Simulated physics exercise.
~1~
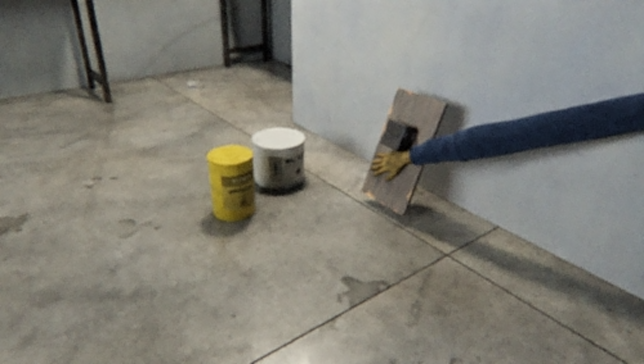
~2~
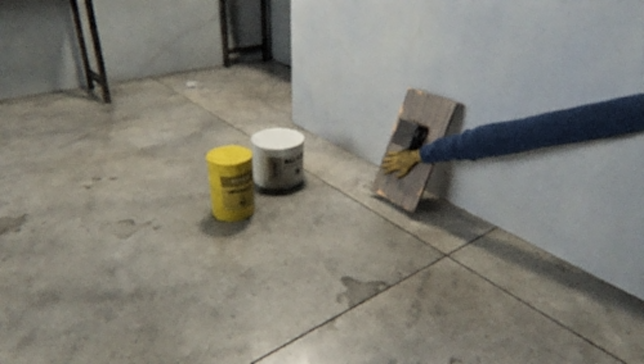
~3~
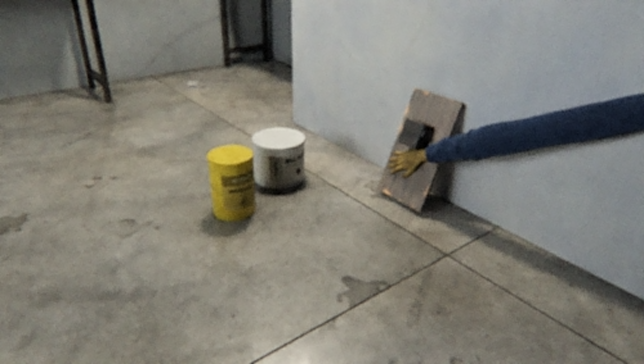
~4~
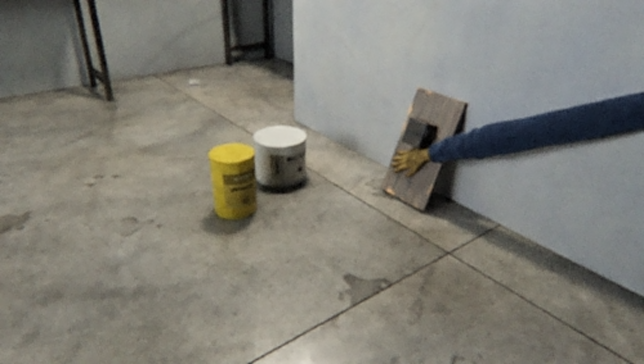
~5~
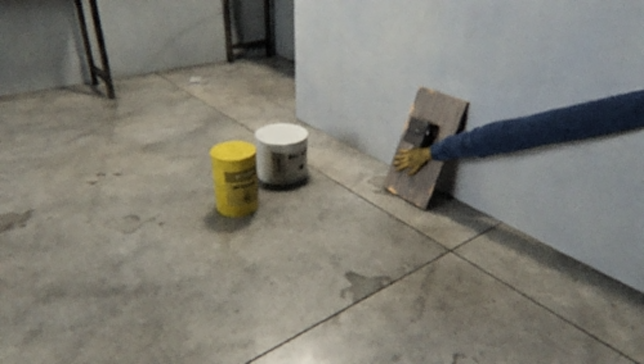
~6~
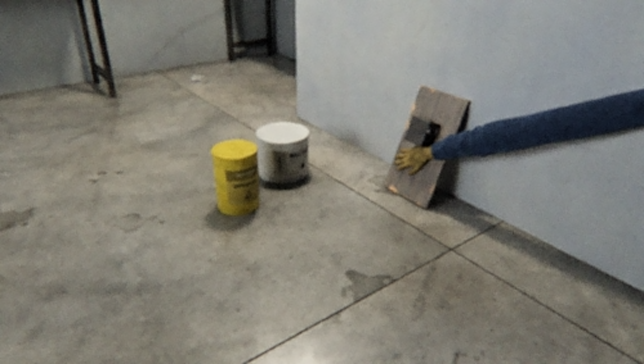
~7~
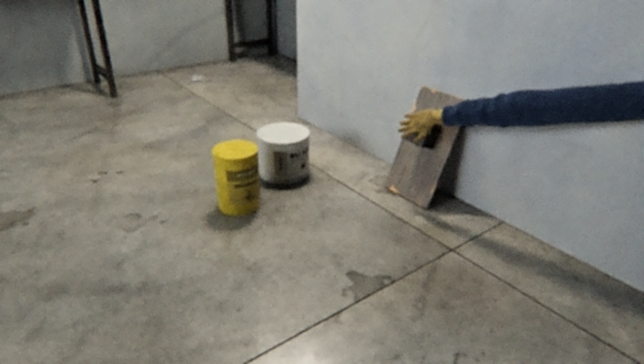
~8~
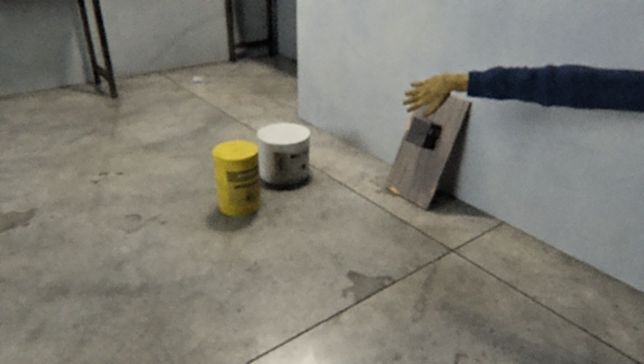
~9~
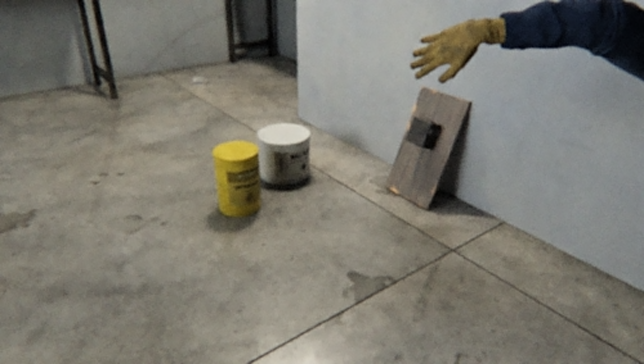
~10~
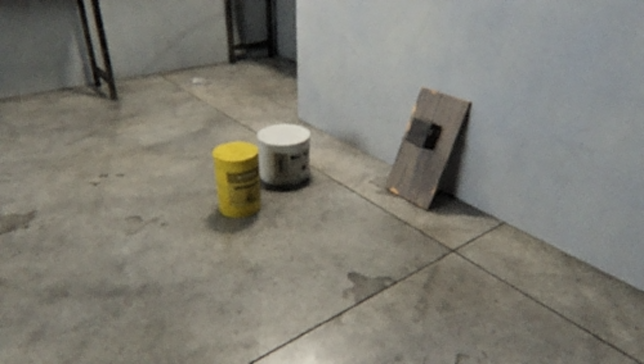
At first, a yellow pail and a white pail stand on a grey concrete floor while a hand in a yellow glove, its arm in a blue sleeve, holds a grey board tilted near a pale wall. The hand shifts the board slightly to the right until it leans against the wall. It keeps its hold there for a while, with the board barely changing position. Then the gloved hand lets go, rises past the board's top edge and withdraws to the right, out of view. The board stays leaning on the wall, and both pails remain where they were.
